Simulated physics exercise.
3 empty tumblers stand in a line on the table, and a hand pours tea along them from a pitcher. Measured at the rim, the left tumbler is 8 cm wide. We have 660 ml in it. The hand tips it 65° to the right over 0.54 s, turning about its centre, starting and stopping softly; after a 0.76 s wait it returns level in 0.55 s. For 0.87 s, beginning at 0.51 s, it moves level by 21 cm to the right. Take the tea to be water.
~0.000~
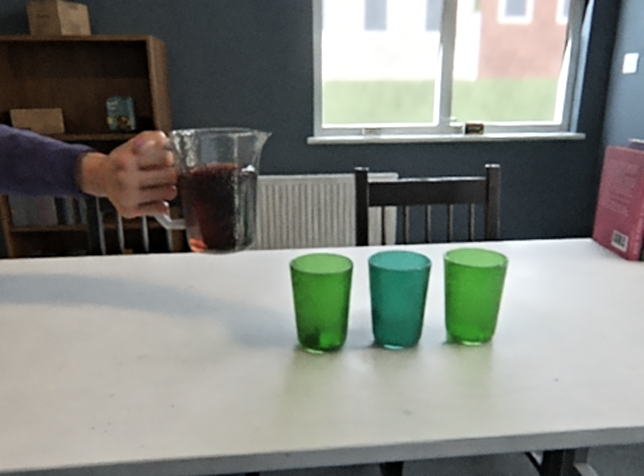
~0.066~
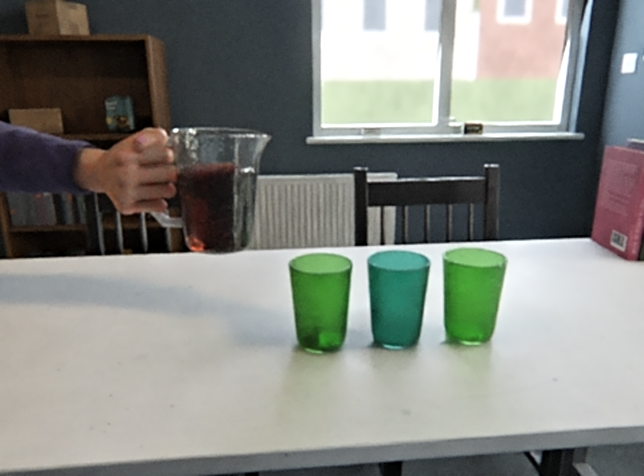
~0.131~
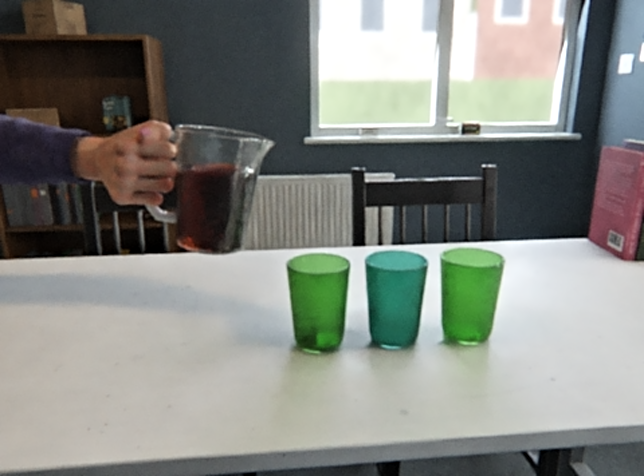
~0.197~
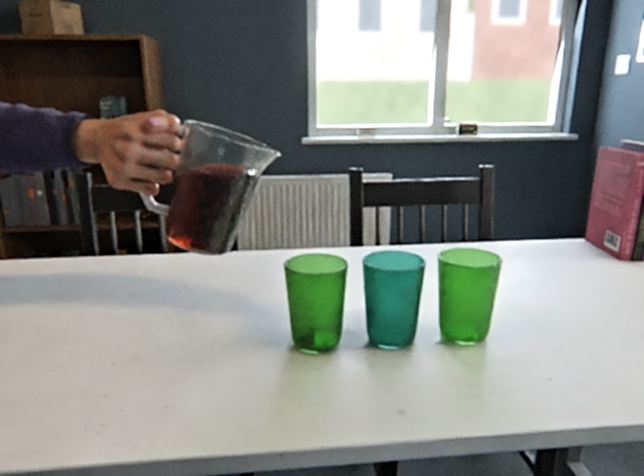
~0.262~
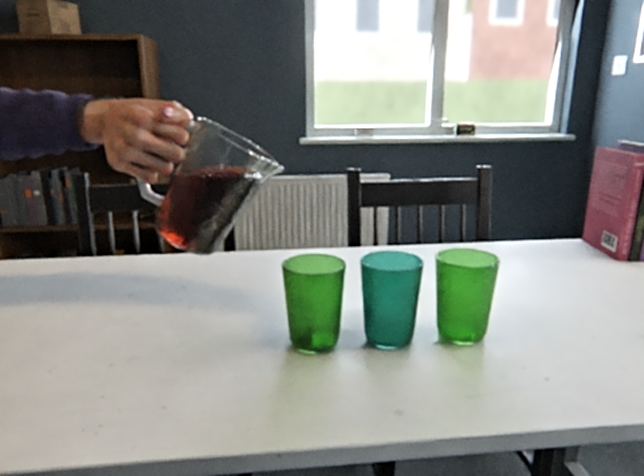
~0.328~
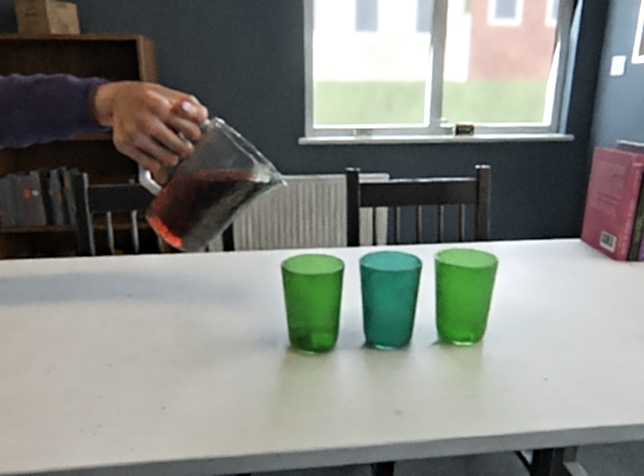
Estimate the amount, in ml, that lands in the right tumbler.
The right tumbler gets roughly 170 ml.
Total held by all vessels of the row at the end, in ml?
The whole row together ends up with some 320 ml.
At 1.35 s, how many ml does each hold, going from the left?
From the left: Around 110 ml, then around 40 ml, then around 90 ml.
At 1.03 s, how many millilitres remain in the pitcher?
Remaining volume: Approx. 450 ml.
After 0.74 s the tilt is 65° and from the left they hold 100 ml, 0 ml, 0 ml, the pitcher 525 ml, and 0 ml is on the table.
After 1.03 s the tilt is 65° and from the left they hold 110 ml, 35 ml, 0 ml, the pitcher 455 ml, and 25 ml is on the table.
After 1.35 s the tilt is 64° and from the left they hold 110 ml, 40 ml, 85 ml, the pitcher 330 ml, and 40 ml is on the table.
After 1.68 s the tilt is 13° and from the left they hold 110 ml, 40 ml, 165 ml, the pitcher 295 ml, and 45 ml is on the table.
In the end from the left they hold 110 ml, 40 ml, 165 ml, the pitcher 295 ml, and 45 ml is on the table.
